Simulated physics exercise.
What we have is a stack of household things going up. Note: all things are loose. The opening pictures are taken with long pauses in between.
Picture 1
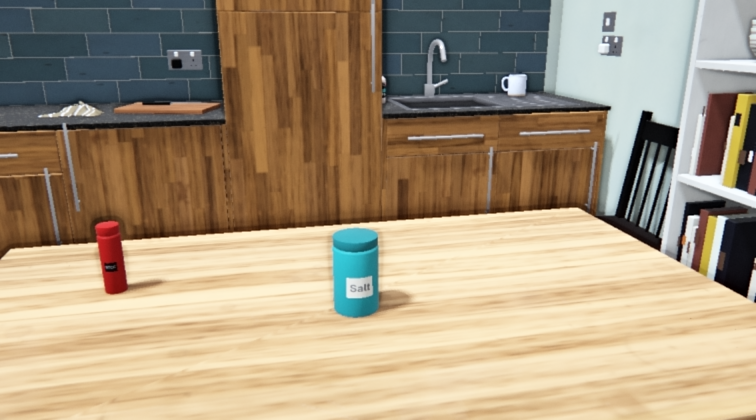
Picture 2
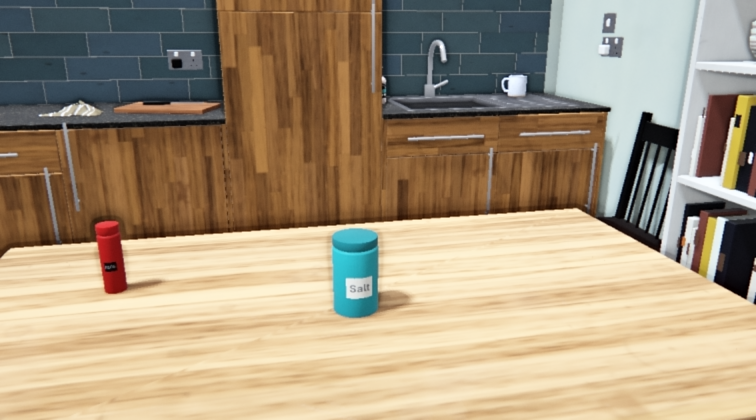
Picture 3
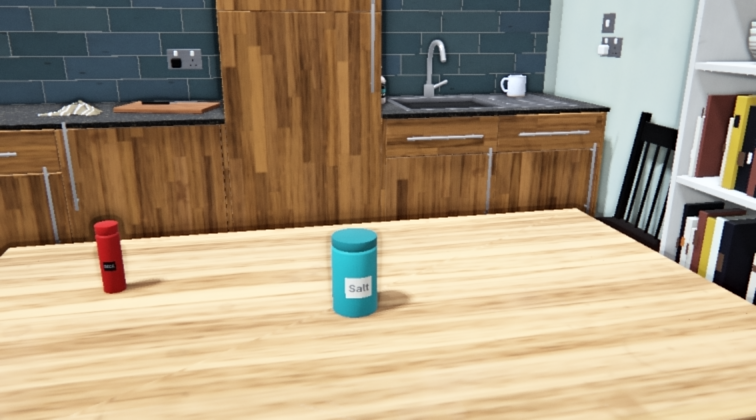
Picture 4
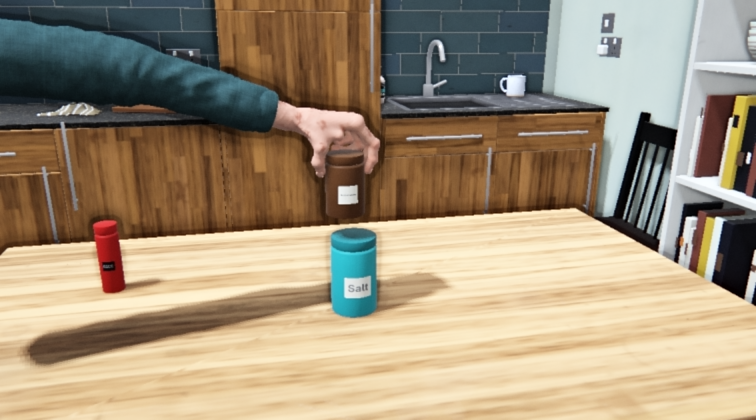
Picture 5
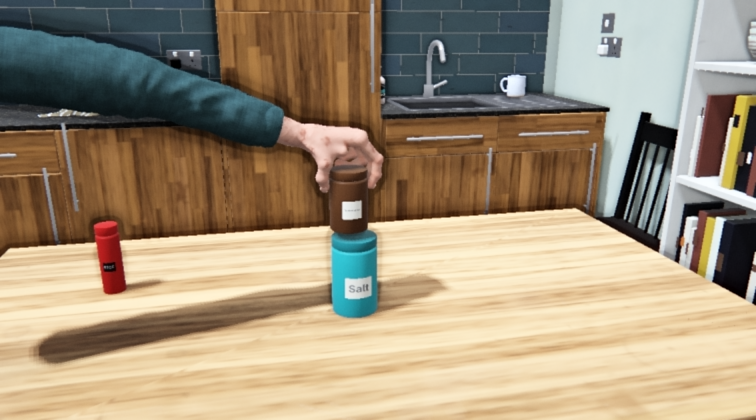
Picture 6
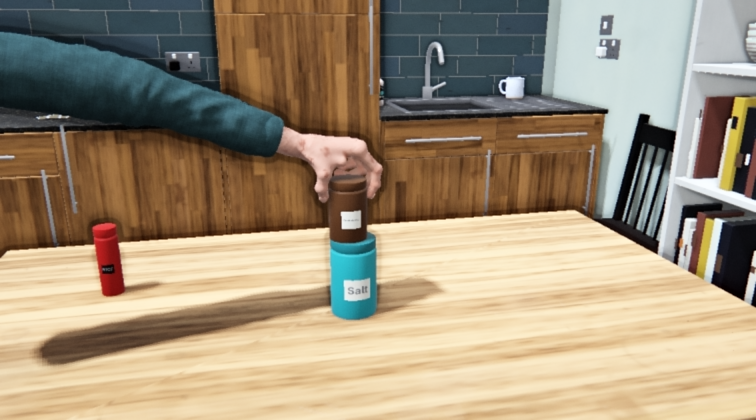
A hand in a dark teal sleeve reaches in from the left, holding a brown jar by its top, and lowers it onto the lid of a turquoise salt jar standing alone at first on a pale wooden table. A slim red container stands to the left, its position unchanged. The steady view looks slightly down across the table toward wooden kitchen cabinets, a sink and a bookshelf at right.
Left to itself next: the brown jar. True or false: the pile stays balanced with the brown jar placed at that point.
True.
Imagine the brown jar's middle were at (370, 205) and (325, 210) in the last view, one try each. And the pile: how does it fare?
Stays standing, then topples over.
Then, 0.70 s past the last view, nothing moves.
Then, 1.60 s past the last view, brown jar resting near (348, 209).
Finally, all 3 still in place. Final places as the last picture's camera would see them, brown jar near (348, 209). The pile stays up.
